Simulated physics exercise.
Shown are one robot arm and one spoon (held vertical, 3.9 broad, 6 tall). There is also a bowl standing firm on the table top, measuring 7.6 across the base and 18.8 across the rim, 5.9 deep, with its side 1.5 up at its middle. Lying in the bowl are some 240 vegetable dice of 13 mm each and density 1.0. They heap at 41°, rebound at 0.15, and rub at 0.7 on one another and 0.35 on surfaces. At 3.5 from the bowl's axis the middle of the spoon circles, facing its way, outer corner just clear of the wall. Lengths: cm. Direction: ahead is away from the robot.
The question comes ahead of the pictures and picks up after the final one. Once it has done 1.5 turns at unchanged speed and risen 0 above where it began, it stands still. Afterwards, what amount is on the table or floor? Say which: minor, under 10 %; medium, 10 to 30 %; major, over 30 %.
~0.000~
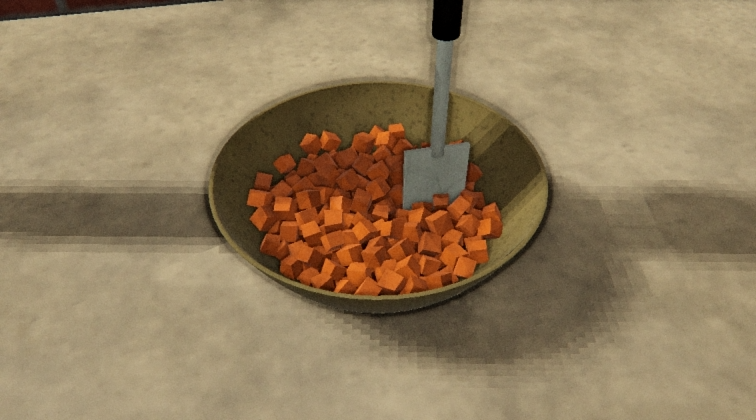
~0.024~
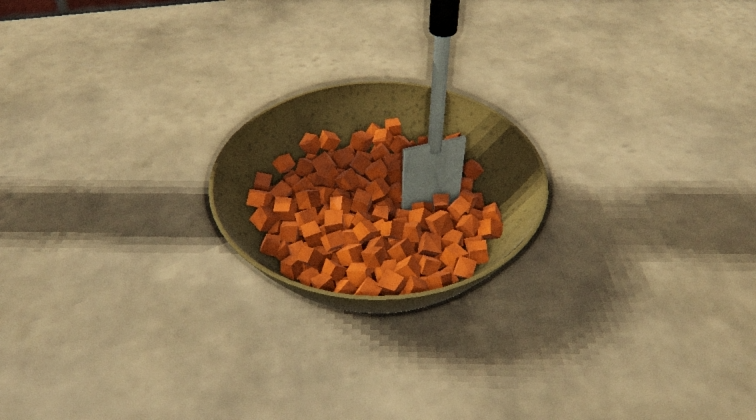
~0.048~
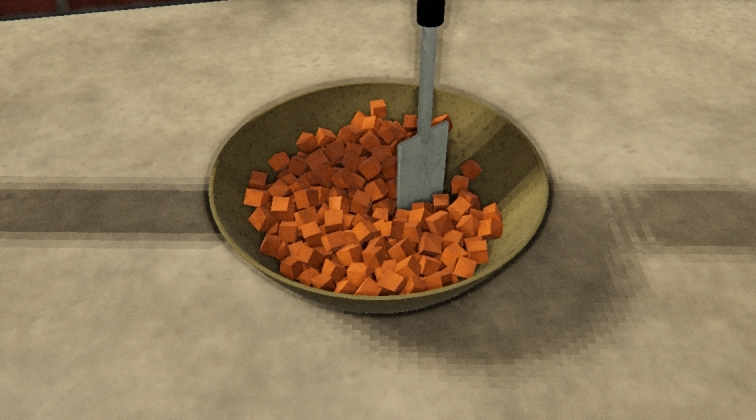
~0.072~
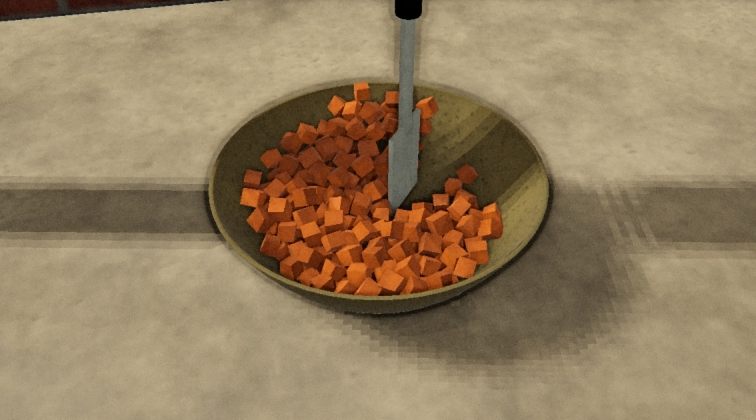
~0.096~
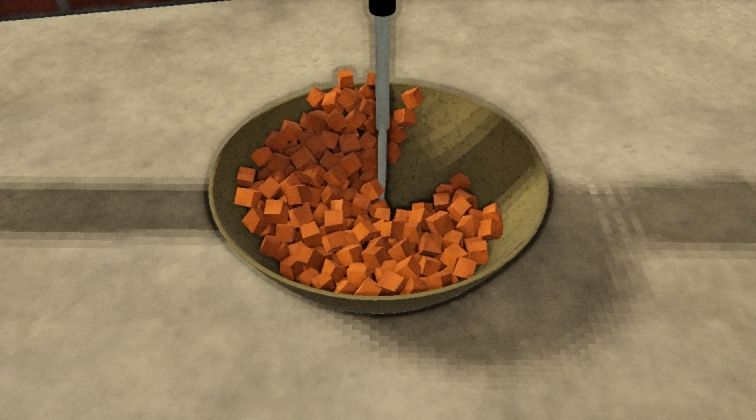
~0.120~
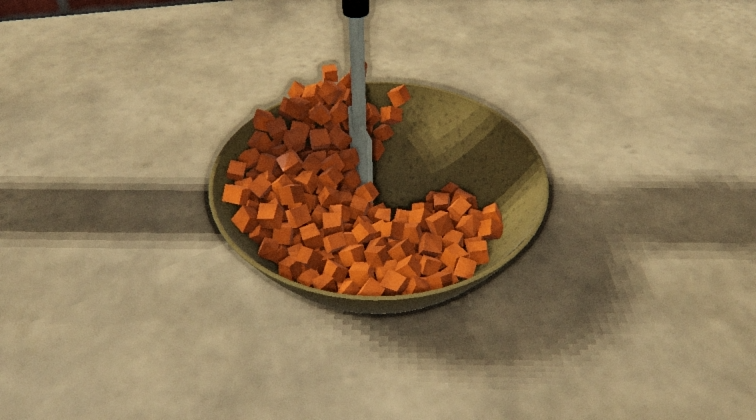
That would be a major share.
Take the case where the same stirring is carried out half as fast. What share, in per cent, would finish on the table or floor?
It would come to around 10 percent.
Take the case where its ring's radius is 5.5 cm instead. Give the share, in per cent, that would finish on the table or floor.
It would come to about 40 per cent.
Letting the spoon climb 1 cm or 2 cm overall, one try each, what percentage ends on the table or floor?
Near 35 in a hundred, then near 30 in a hundred.
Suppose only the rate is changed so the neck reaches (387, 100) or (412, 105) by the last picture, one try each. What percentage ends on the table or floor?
Near 25 per cent for the first, near 20 per cent for the second.
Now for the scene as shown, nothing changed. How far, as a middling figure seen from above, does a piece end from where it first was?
Level distance: About 12 cm.
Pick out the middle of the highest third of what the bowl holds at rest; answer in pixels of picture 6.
The centre is near pixel (309, 260).
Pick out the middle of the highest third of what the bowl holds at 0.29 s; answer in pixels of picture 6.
That third sits centred at about (416, 247).
After 0.29 s, 267° round, highest piece 9 above the table; 200 in the bowl, 9 on the table or floor, 35 in flight or on the tool.
After 0.47 s, 76° round, highest piece 8 above the table; 164 in the bowl, 69 on the table or floor, 11 in flight or on the tool.
After 0.76 s, 180° round, highest piece 6 above the table; 146 in the bowl, 97 on the table or floor, 1 in flight or on the tool.
After 1.46 s, 180° round, highest piece 6 above the table; 146 in the bowl, 98 on the table or floor.
At rest, 146 in the bowl, 98 on the table or floor. That is 40 % on the table or floor.
